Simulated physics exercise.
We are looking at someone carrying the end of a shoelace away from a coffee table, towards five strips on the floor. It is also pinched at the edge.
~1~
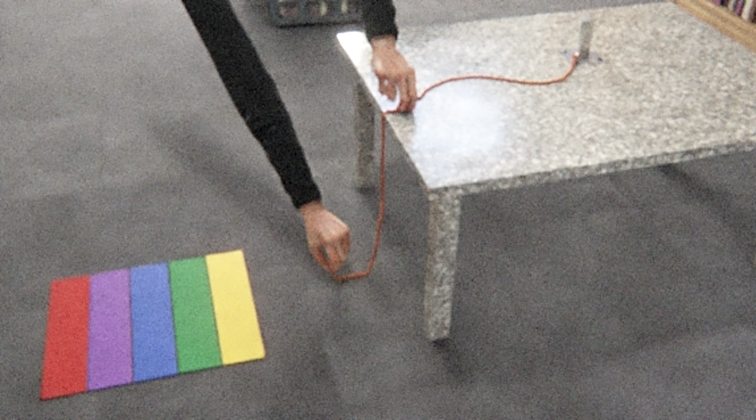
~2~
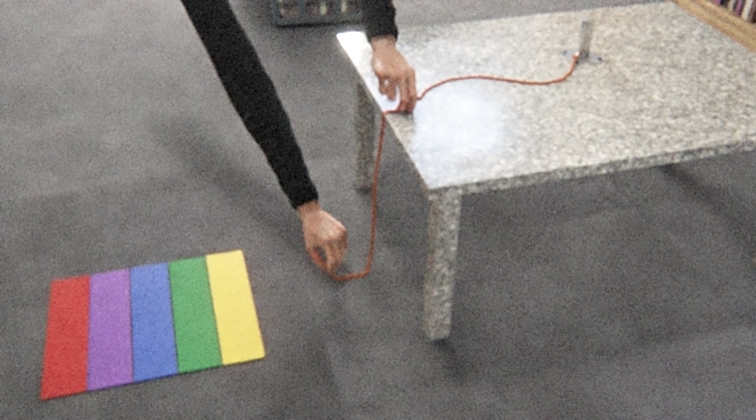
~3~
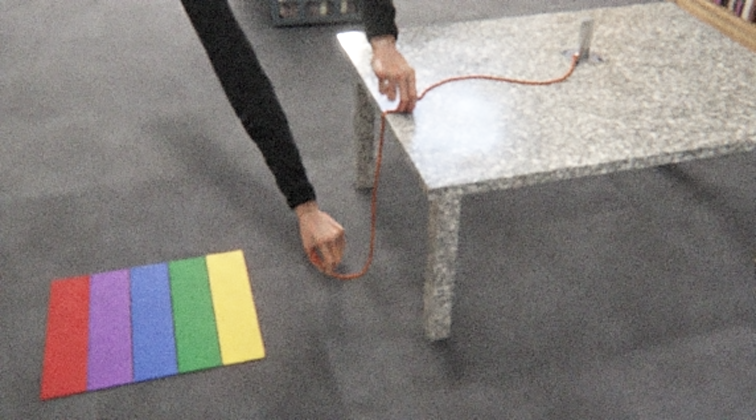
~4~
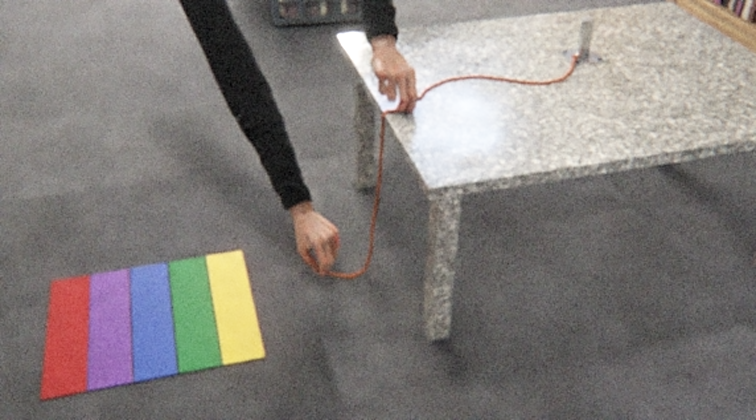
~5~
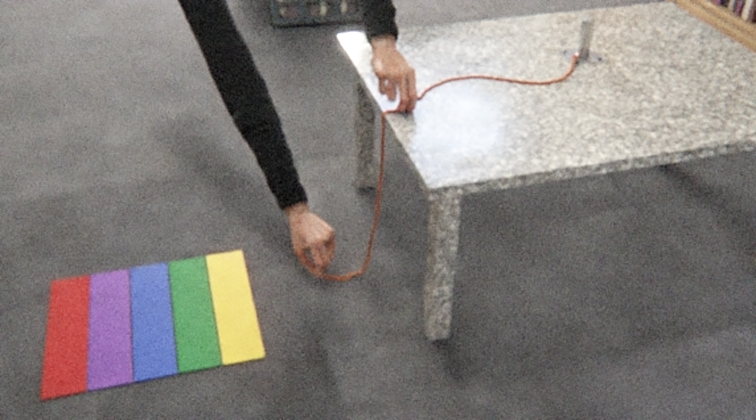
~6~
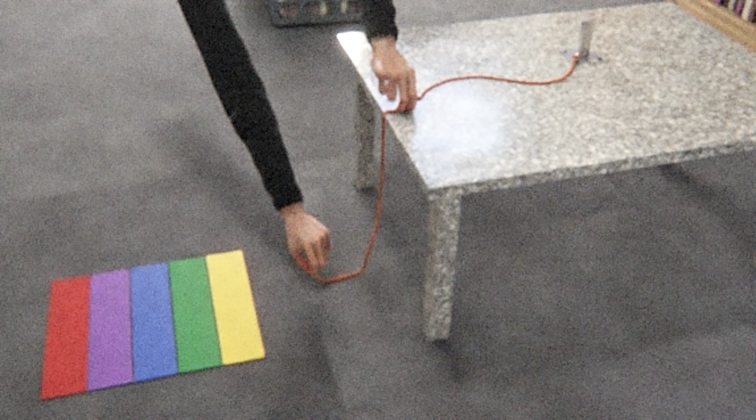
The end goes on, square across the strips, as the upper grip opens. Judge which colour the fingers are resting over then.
The blue strip.
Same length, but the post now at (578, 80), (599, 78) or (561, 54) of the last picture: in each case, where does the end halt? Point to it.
Try by try: (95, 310), (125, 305) and (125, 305).
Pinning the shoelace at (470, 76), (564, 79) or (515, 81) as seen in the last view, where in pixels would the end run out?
Results: (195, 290); (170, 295); (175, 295).
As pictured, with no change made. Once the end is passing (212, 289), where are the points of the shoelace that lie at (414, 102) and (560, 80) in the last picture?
The two spots land somewhere near (379, 114) and (535, 74).
Soon after, end near (212, 289); over yellow.
After that, end near (170, 296); over blue.
At the stop, end near (145, 301); over blue. It gets as far as the blue strip.
